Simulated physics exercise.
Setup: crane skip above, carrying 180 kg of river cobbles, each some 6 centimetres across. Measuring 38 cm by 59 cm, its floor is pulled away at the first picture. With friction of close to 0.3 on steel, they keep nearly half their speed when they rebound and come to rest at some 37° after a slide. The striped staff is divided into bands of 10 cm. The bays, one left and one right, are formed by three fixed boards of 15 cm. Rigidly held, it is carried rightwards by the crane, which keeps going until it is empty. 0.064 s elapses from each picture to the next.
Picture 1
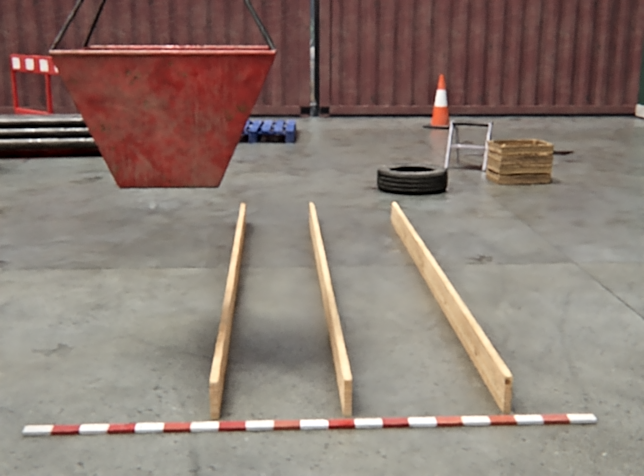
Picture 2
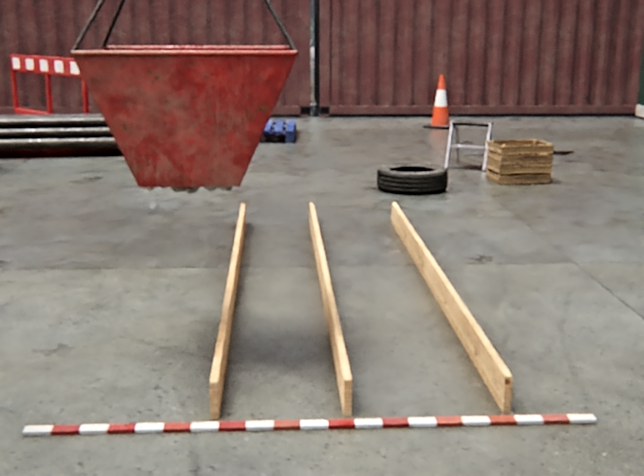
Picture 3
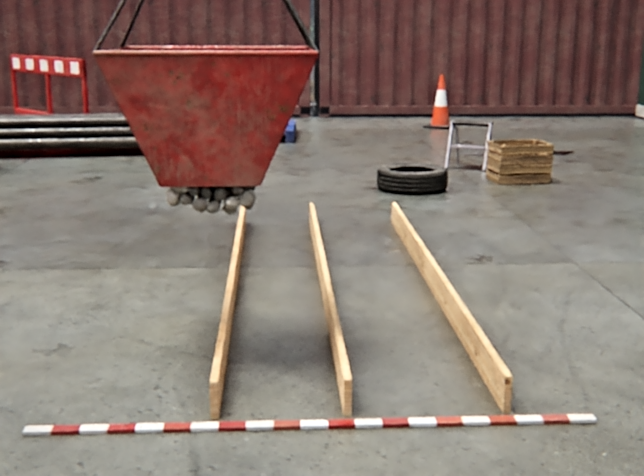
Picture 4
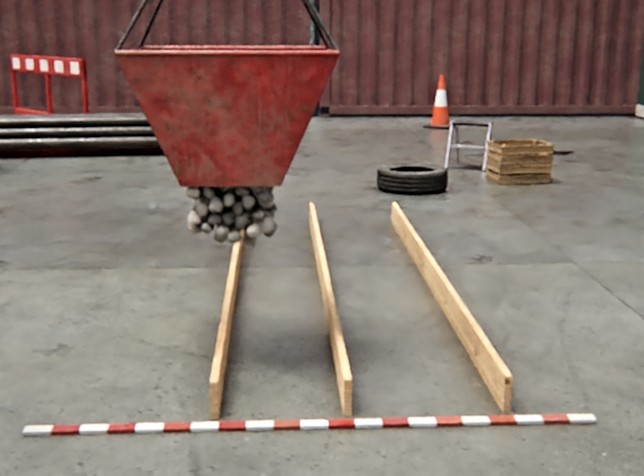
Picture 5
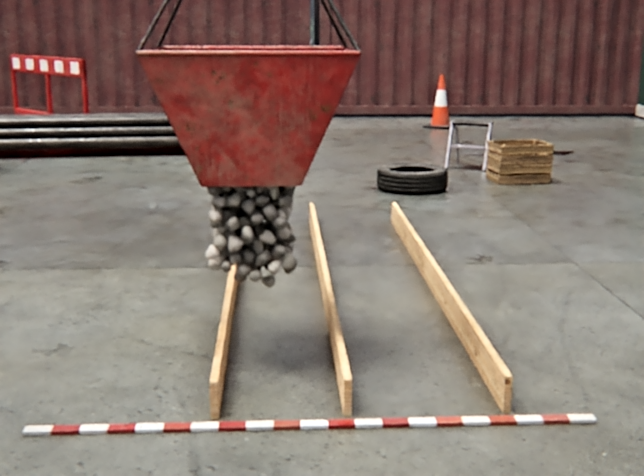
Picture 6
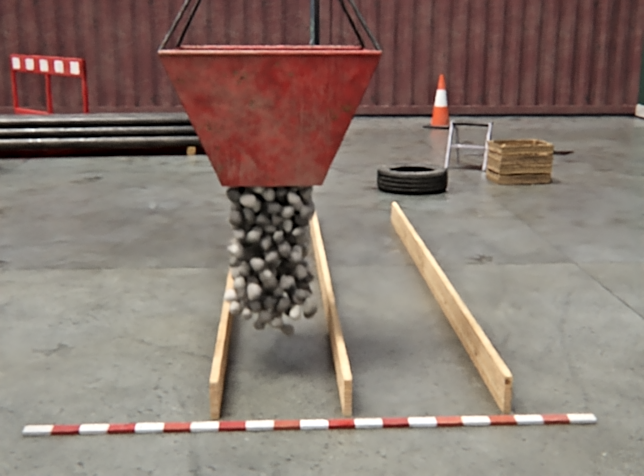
A large red skip hangs from dark cables at the upper left of a grey concrete yard, seen from a fixed, slightly raised view facing a dark red corrugated wall. Three wooden boards stand on edge above a red-and-white striped staff, with a tyre, crate and orange cone behind. The skip glides steadily rightwards while grey cobbles emerge from its underside and pour down in a lengthening stream.
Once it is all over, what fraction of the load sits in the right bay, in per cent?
I would say 50 percent.
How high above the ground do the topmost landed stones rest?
I'd put it at close to 20 cm off the ground.
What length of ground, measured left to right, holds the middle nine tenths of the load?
Width: Near 100 cm.
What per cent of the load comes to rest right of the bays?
Around 0 percent, give or take.
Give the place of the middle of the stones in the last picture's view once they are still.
They settle centred roughly at (345, 344).
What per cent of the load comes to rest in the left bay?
50 %.
Then, 0.4 s after the last picture, 0 % in the crane skip, 50 % falling or lying in the left bay, 50 % falling or lying in the right bay; the stones farthest right are at (459, 350).
Then, 0.8 s after the last picture, 0 % in the crane skip, 50 % falling or lying in the left bay, 50 % falling or lying in the right bay, 1 % falling or lying right of the bays; the stones farthest right are at (508, 324).
Then, 1.4 s after the last picture, 0 % in the crane skip, 50 % falling or lying in the left bay, 50 % falling or lying in the right bay, 1 % falling or lying right of the bays; the stones farthest right are at (547, 326).
Then, 2.3 s after the last picture, 0 % in the crane skip, 50 % falling or lying in the left bay, 50 % falling or lying in the right bay, 1 % falling or lying right of the bays; the stones farthest right are at (548, 326).
Then, 4.2 s after the last picture, 0 % in the crane skip, 50 % in the left bay, 50 % in the right bay, 1 % right of the bays; the stones farthest right are at (548, 326).
